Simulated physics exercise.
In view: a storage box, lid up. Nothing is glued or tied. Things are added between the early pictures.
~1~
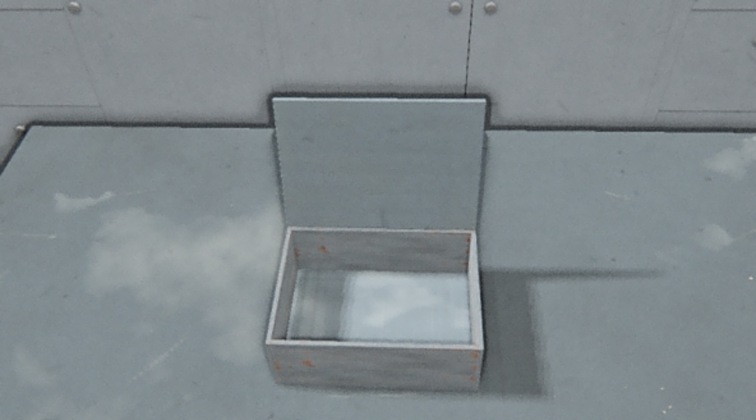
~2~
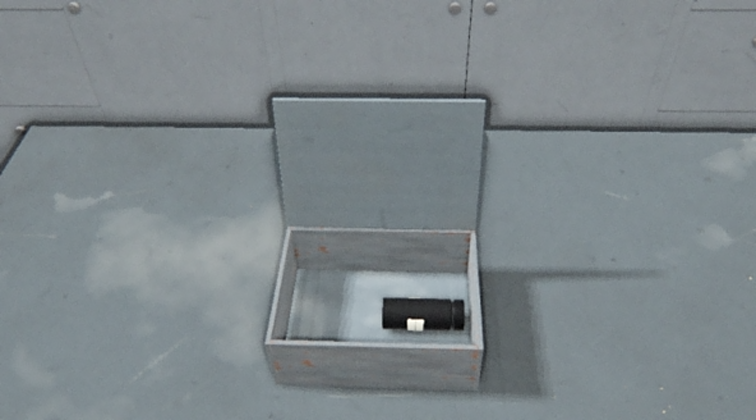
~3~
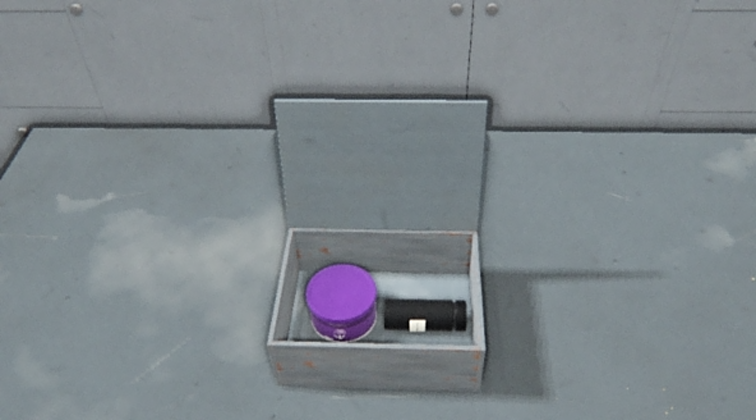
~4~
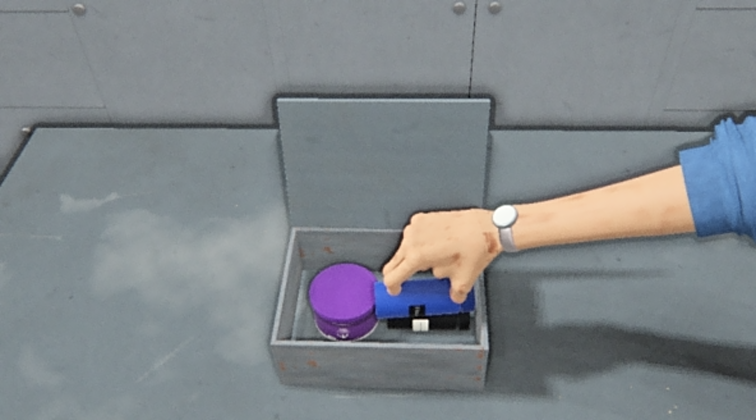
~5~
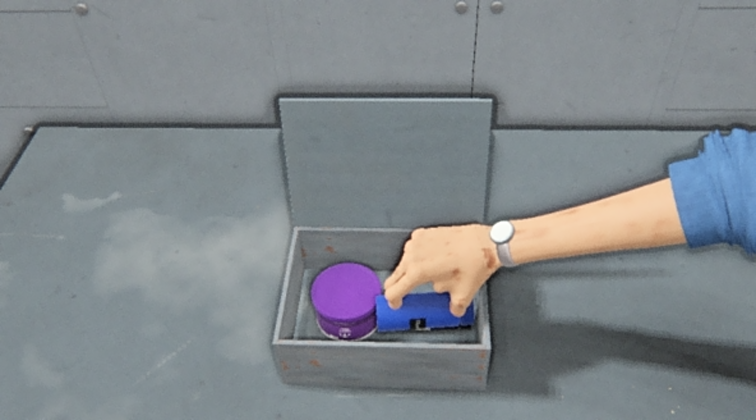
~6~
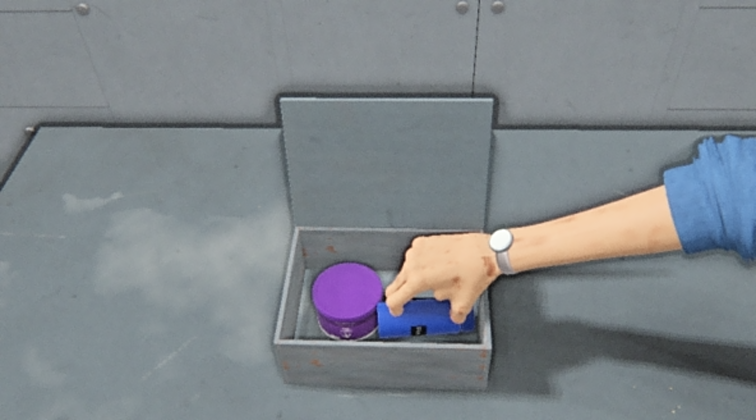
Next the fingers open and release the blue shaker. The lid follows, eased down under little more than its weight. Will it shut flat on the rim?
Outcome: The lid shuts flat.
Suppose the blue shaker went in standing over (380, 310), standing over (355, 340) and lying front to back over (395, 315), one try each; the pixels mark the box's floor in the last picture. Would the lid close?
In the first case it stays ajar; in the second case it stays ajar; in the third case it is held up.
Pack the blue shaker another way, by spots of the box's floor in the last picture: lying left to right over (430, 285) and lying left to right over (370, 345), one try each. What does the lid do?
First try: It closes; second try: It closes.
Then, 0.70 s past the last view, blue shaker displaced about its own width near (427, 356); black shaker displaced a little.
Then, 1.40 s past the last view, lid 72° above the rim; blue shaker displaced about its own width near (427, 354); black shaker displaced about its own width.
Then, 1.80 s past the last view, lid 44° above the rim; blue shaker displaced about its own width near (427, 354); black shaker displaced about its own width.
Then, 2.20 s past the last view, lid 10° above the rim; blue shaker displaced about its own width near (427, 354); black shaker displaced about its own width.
Finally, lid shut; moved from the start, blue shaker; the other 2 still in place. Final places as the last picture's camera would see them, blue shaker near (427, 354).
